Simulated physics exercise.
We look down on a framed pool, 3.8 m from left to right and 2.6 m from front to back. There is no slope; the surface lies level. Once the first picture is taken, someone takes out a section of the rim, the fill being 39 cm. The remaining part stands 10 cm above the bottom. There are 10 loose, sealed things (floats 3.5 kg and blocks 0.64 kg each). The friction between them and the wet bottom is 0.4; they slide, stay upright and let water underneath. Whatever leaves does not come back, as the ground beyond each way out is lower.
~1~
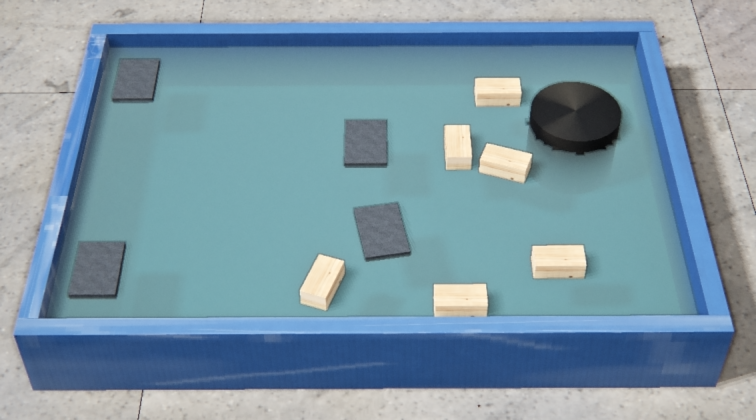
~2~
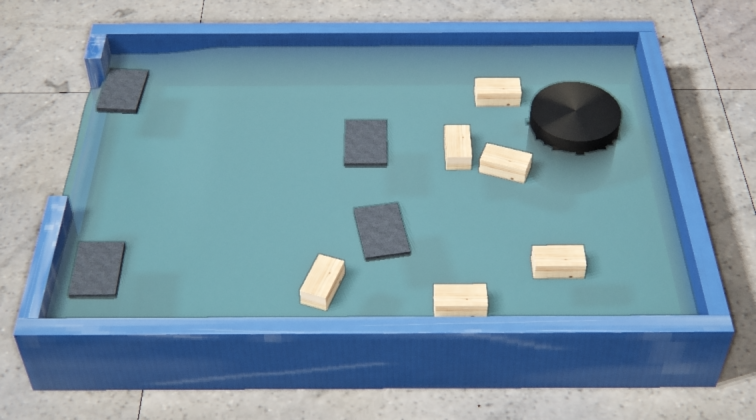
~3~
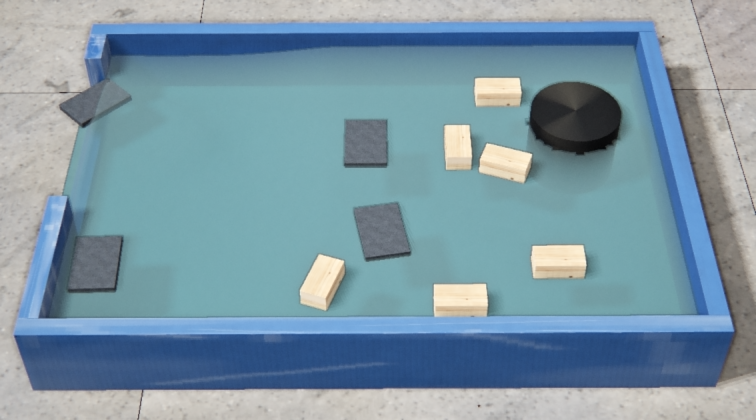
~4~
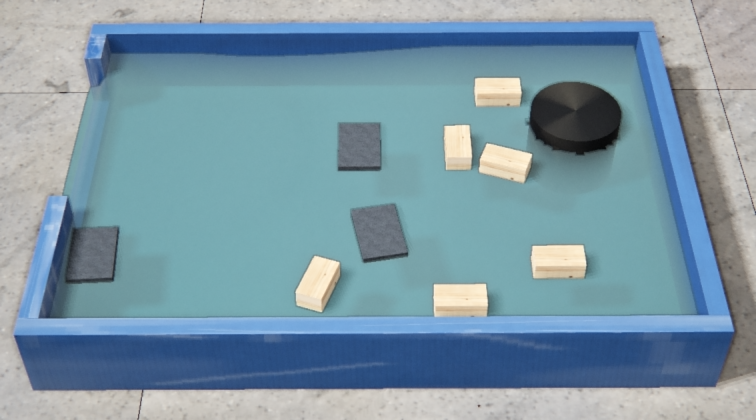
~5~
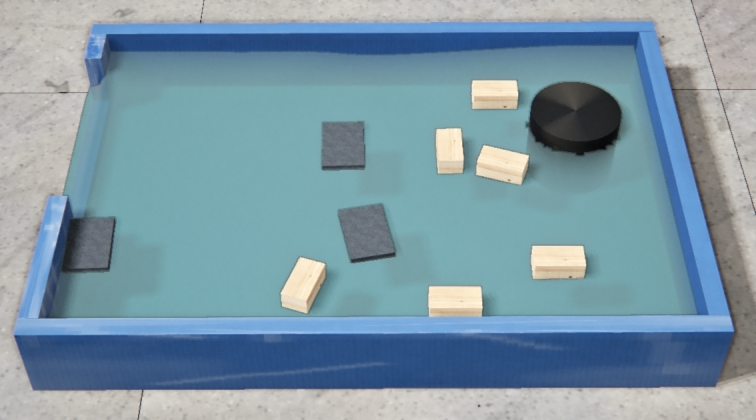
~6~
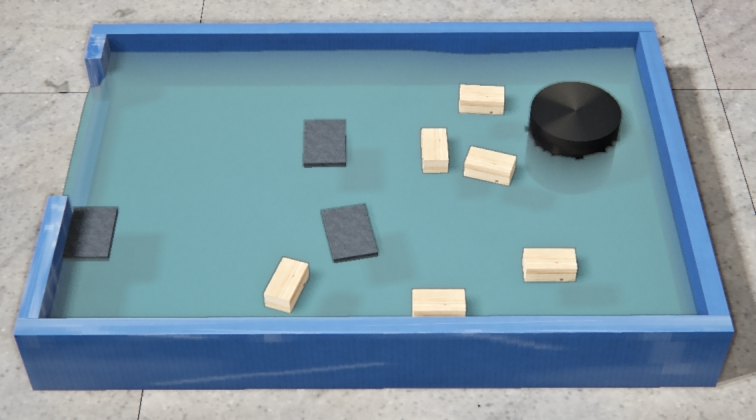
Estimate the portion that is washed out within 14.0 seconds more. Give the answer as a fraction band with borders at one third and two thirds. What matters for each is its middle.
Band: 1/3 up to 2/3.
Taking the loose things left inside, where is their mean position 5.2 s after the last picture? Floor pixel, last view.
(317, 232).
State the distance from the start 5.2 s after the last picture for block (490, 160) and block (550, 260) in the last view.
The first is off by 60 cm, the second by 50 cm.
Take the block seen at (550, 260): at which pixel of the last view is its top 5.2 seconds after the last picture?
Estimated pixel: About (476, 268).
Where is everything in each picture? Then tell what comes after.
A float at (97, 267), afloat; a float at (366, 141) floats; 39 cm deep round most things; 0 of 10 have shifted, in the first picture.
A float at (97, 268) floats; a float at (366, 141), afloat; about 3660 L in view; 1 of 10 have shifted, in the second picture.
A float at (96, 262), afloat, 8 cm from its start; a float at (366, 141) floats; about 3570 L in view; 2 of 10 have shifted, in the third picture.
A float at (93, 252) floats, 18 cm from its start; a float at (359, 144) floats, 4 cm from its start; about 3470 L in view; 2 of 10 have shifted, in the fourth picture.
A float at (89, 243), afloat, 28 cm from its start; a float at (343, 143), afloat, 15 cm from its start; 35 cm deep round most things; 6 of 10 have shifted, in the fifth picture.
A float at (91, 231), afloat, 38 cm from its start; a float at (325, 141), afloat, 28 cm from its start; about 3270 L in view; 10 of 10 have shifted, in the sixth picture.
Then, 1.2 s after the last picture 1 of 10 are out; 9 afloat.
Then, 5.2 s after the last picture 2 of 10 are out; 8 afloat.
Then, 10.0 s after the last picture 3 of 10 are out; 7 afloat.
Then, 14.0 s after the last picture 5 of 10 are out; 5 afloat.
